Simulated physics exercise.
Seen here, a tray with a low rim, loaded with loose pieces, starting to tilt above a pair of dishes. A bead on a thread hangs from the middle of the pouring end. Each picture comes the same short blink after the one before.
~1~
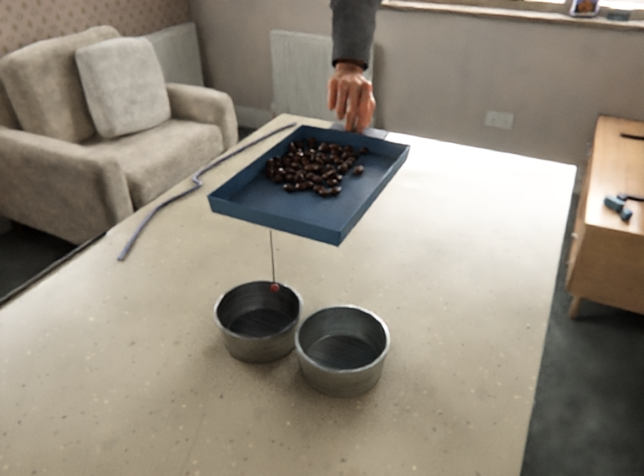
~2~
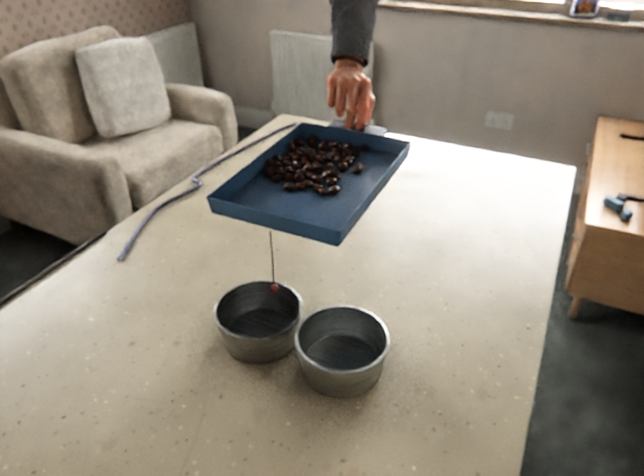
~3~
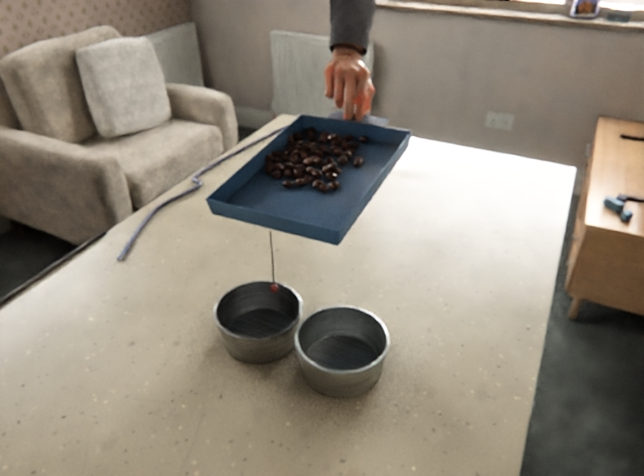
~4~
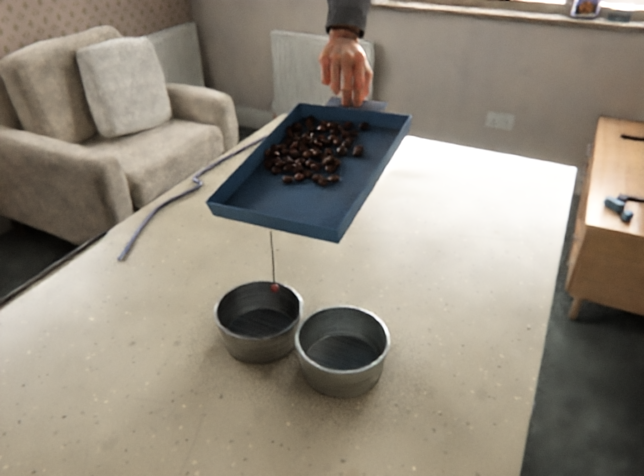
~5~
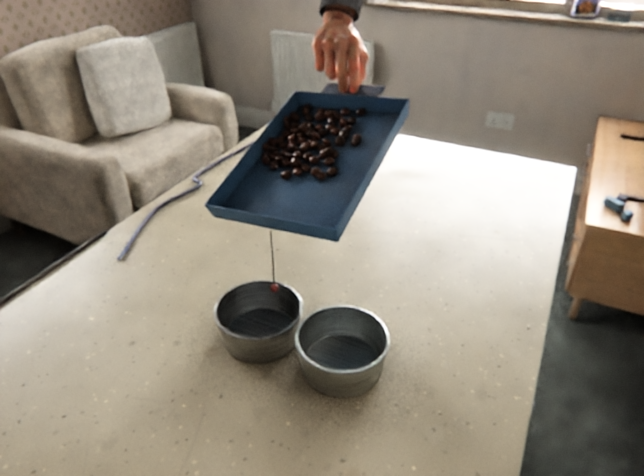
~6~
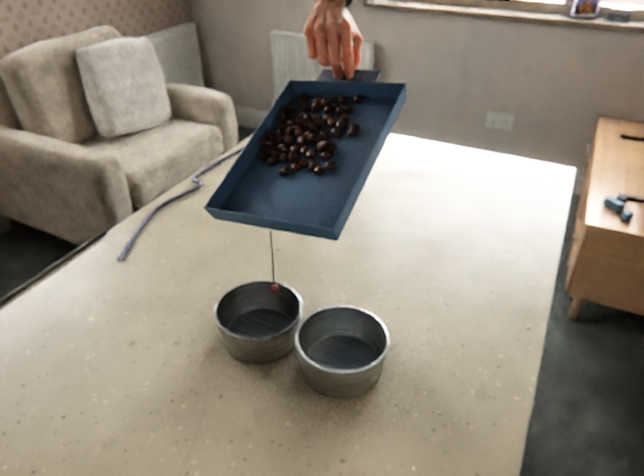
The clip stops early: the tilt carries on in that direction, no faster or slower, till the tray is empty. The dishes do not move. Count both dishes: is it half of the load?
In the dishes lies less than half of it.
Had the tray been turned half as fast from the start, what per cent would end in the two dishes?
It comes to 30 per cent or so.
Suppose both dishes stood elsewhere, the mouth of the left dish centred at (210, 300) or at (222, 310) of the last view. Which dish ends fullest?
At the first place left, at the second left.
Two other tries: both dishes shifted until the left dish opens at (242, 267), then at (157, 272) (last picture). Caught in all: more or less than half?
In turn: Below a half; over half.
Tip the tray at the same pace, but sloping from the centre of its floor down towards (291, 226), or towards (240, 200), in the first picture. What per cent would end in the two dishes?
First some 70, then 10 per cent.
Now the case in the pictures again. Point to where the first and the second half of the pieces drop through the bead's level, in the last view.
Early half (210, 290), late half (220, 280).
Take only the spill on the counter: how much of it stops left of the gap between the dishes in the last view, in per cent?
Roughly 100 in a hundred.
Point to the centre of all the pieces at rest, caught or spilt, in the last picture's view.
Roughly at (209, 322).
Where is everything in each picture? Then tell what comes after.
Corners of the pouring end at (210, 195) and (338, 229), level; middle of the load at (315, 166), flat chocolate drops; left dish at (237, 347); right dish at (323, 380); bead on its thread at (275, 288), in the first picture.
Corners of the pouring end at (210, 196) and (338, 229), level; middle of the load at (315, 165), in the second picture.
Corners of the pouring end at (209, 198) and (337, 229), tipped barely, lowest at the left corner; middle of the load at (315, 159), in the third picture.
Corners of the pouring end at (208, 200) and (336, 228), tipped a little, lowest at the left corner; middle of the load at (314, 151), in the fourth picture.
Corners of the pouring end at (207, 203) and (334, 227), tipped clearly, lowest at the left corner; middle of the load at (312, 142), in the fifth picture.
Corners of the pouring end at (207, 206) and (332, 227), tipped clearly, lowest at the left corner; middle of the load at (309, 134); left dish at (236, 347); right dish at (322, 380), in the sixth picture.
Soon, tray tipped steeply; nearly all on the tray; a stray few in the air.
A while on, tray tipped past a quarter turn; about a third on the tray; a small part in the left dish; about a third outside both; a small part in the air.
Towards the end, tray tipped past a quarter turn; about a quarter in the left dish; about two thirds outside both.
Finally, tray tipped past a quarter turn; none in the right dish; about a quarter in the left dish; about two thirds outside both.
